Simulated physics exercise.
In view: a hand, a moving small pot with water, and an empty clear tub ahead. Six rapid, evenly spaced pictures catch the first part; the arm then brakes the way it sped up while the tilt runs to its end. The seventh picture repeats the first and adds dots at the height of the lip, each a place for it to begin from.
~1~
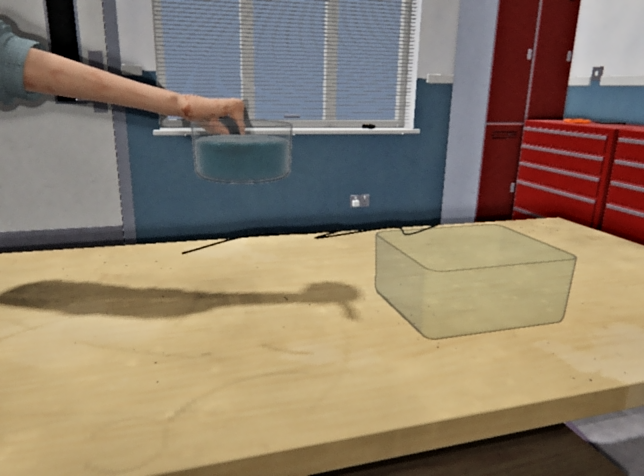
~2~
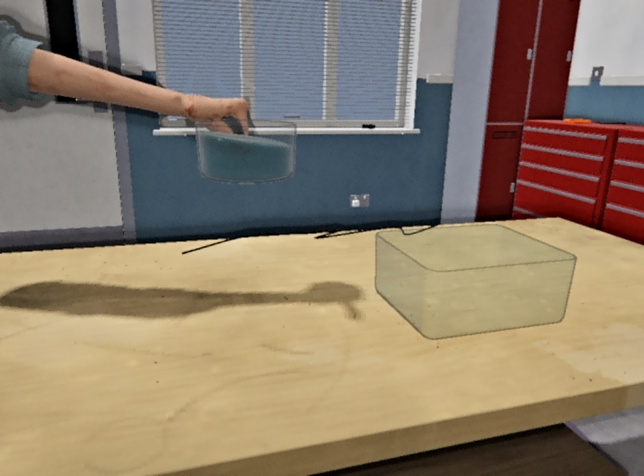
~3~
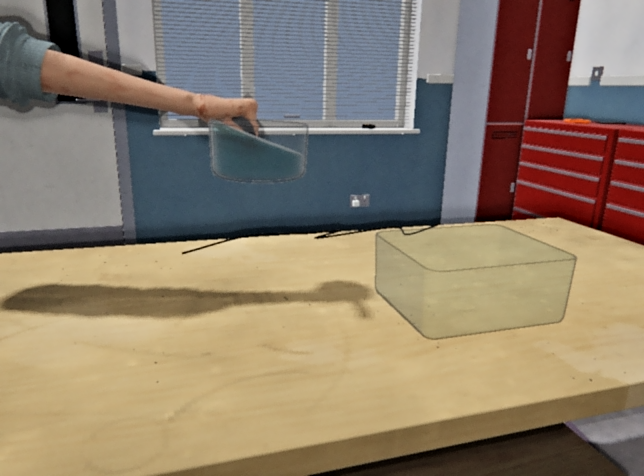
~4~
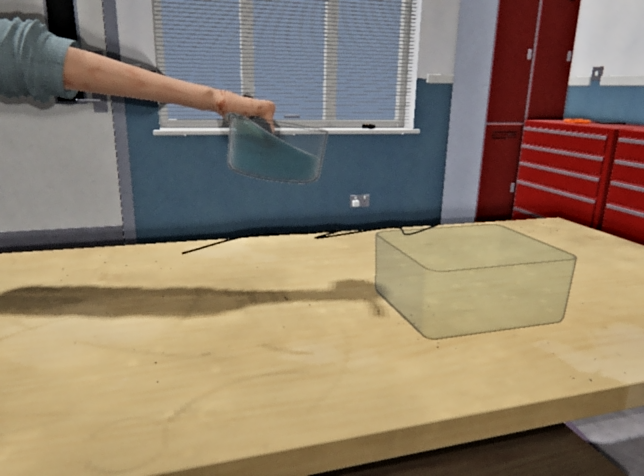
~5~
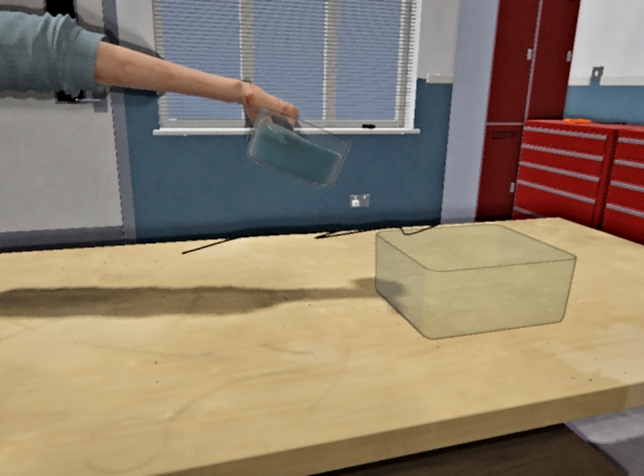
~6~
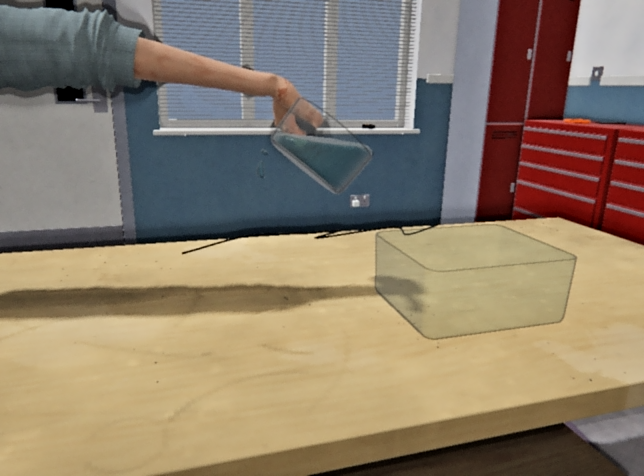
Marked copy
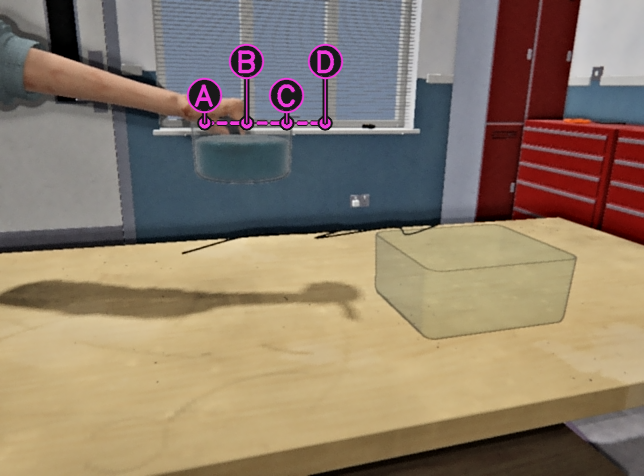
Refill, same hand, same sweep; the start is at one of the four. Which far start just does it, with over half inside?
Use dot B.
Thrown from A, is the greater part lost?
Yes, it does.
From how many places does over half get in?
Three of the four.
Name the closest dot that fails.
That is dot A.
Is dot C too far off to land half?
No, that is safe.
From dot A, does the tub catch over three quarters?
No, less.
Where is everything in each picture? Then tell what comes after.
In the first picture, upright, lip at (289, 123); tub from (420, 338) to (560, 319); nothing has left yet.
In the second picture, upright, lip at (293, 123); nothing has left yet.
In the third picture, upright, lip at (305, 123); nothing has left yet.
In the fourth picture, tipped about 8°, lip at (324, 129); water is over the rim, down to (228, 121).
In the fifth picture, tipped about 22°, lip at (347, 141); nothing has left yet.
In the sixth picture, tipped about 39°, lip at (366, 156); water is over the rim, down to (261, 174).
On the marked copy, A at (204, 123); B at (246, 123); C at (286, 123); D at (325, 123).
For dot A, about 24 % lands in the tub, 72 % falls short and 4 % goes beside or beyond.
For dot B, about 71 % lands in the tub, 21 % falls short and 8 % goes beside or beyond.
For dot C, about 84 % lands in the tub, 6 % falls short and 11 % goes beside or beyond.
For dot D, about 81 % lands in the tub, 7 % falls short and 12 % goes beside or beyond.
